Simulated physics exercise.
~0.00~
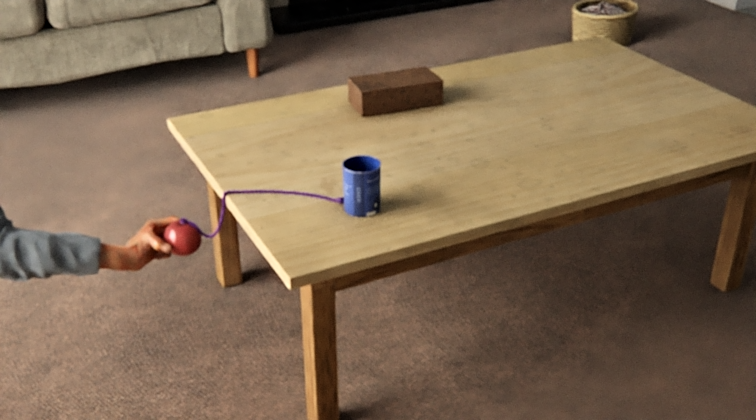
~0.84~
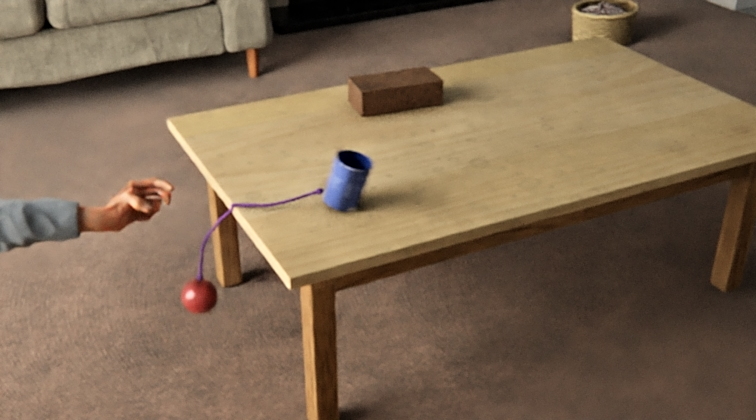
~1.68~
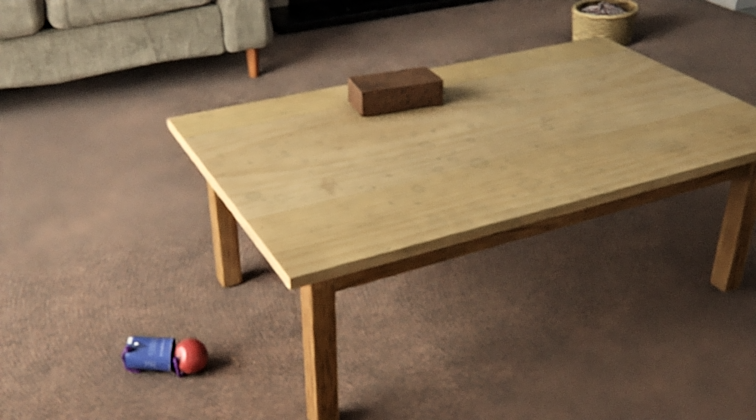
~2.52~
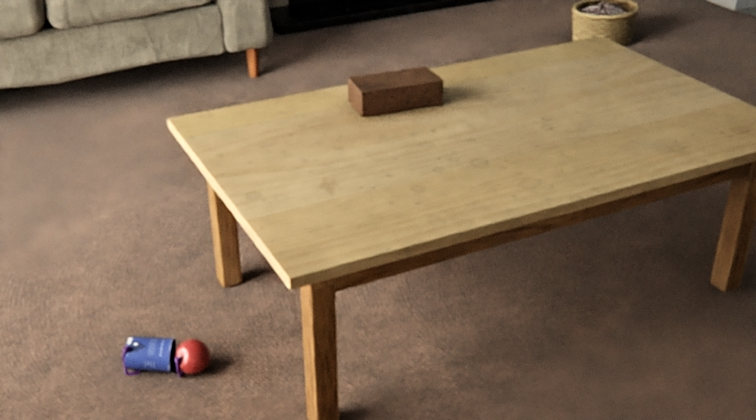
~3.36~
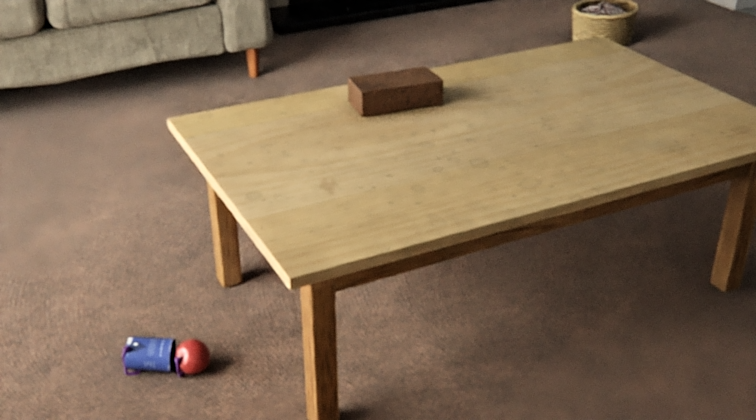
In this clip, a hand holding a red apple tied by a purple string to a blue cup on a wooden table lets go, and the apple drops, tugging the cup left until both lie on the carpet, while a brick stays on the table.
